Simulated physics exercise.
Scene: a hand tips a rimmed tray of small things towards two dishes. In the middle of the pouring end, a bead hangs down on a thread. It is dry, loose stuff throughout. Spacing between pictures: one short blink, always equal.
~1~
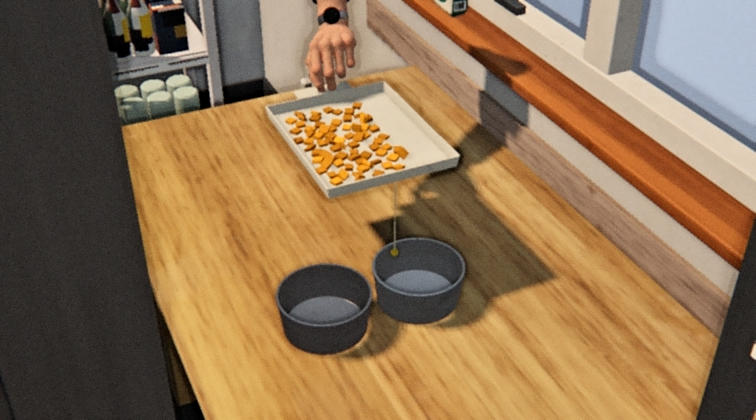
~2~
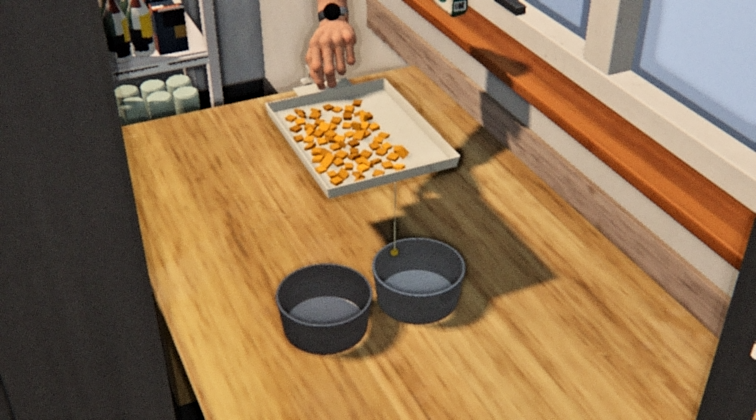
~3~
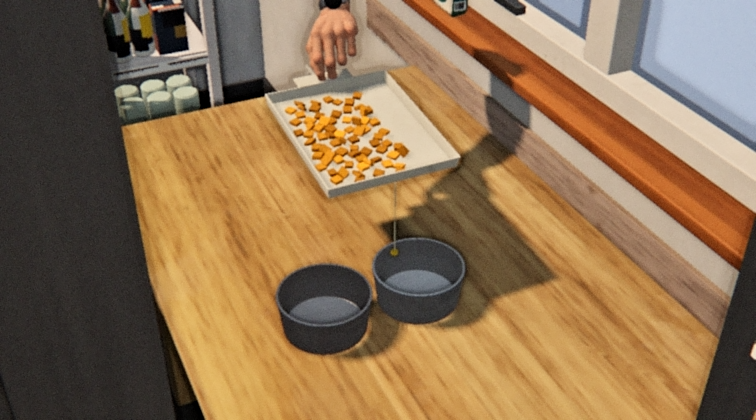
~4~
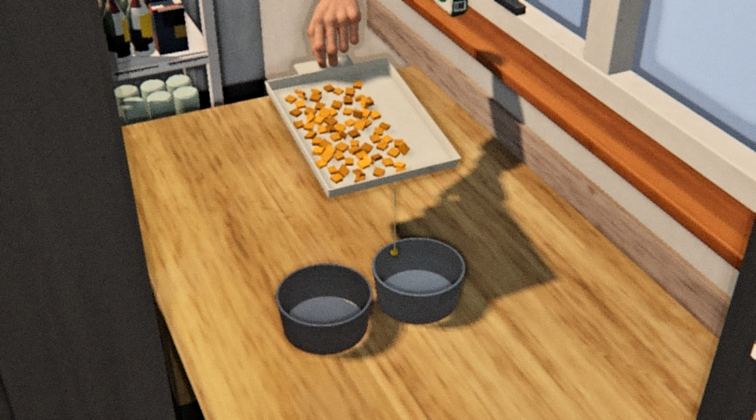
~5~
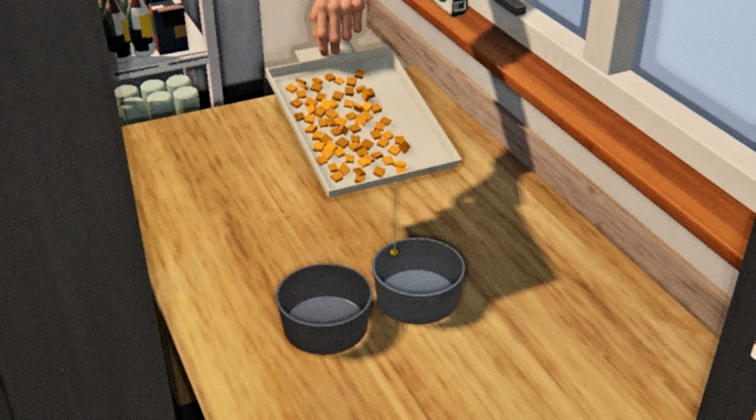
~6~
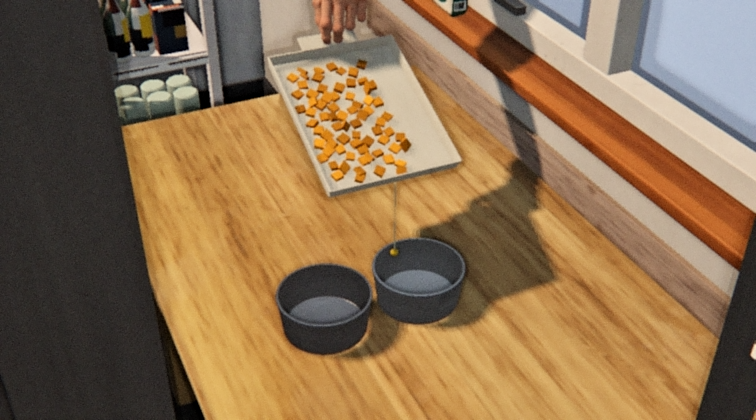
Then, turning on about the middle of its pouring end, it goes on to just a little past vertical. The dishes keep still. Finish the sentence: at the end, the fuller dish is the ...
At the end, the fuller dish is the right-hand one.
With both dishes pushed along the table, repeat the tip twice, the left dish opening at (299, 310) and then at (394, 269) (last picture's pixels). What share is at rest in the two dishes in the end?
It would be roughly 70 per cent in the first placement and roughly 60 per cent in the second.
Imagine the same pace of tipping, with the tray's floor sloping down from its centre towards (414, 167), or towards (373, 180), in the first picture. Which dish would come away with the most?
Results - the dish on the right side first, the dish on the left side second.
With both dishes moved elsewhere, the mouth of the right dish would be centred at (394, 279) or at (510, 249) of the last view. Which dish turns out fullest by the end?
The first time the right-side one comes out ahead, the second time the left-side one.
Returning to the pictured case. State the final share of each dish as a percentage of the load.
Near 20 in a hundred for the left dish; near 50 for the right dish.
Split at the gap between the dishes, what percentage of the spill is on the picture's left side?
About 20 percent of the spill.
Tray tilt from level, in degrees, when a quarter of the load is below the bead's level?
Roughly 105°.
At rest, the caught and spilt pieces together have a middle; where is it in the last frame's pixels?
Roughly pixel (417, 309).
Soon after the last picture, tray tipped steeply; all on the tray.
A little later, tray tipped past a quarter turn; about a third on the tray; a stray few in the left dish; a small part in the right dish; a small part outside both; about a third in the air.
Later still, tray tipped past a quarter turn; about a quarter in the left dish; about half in the right dish; about a third outside both.
At rest, tray tipped past a quarter turn; about a quarter in the left dish; about half in the right dish; about a third outside both.
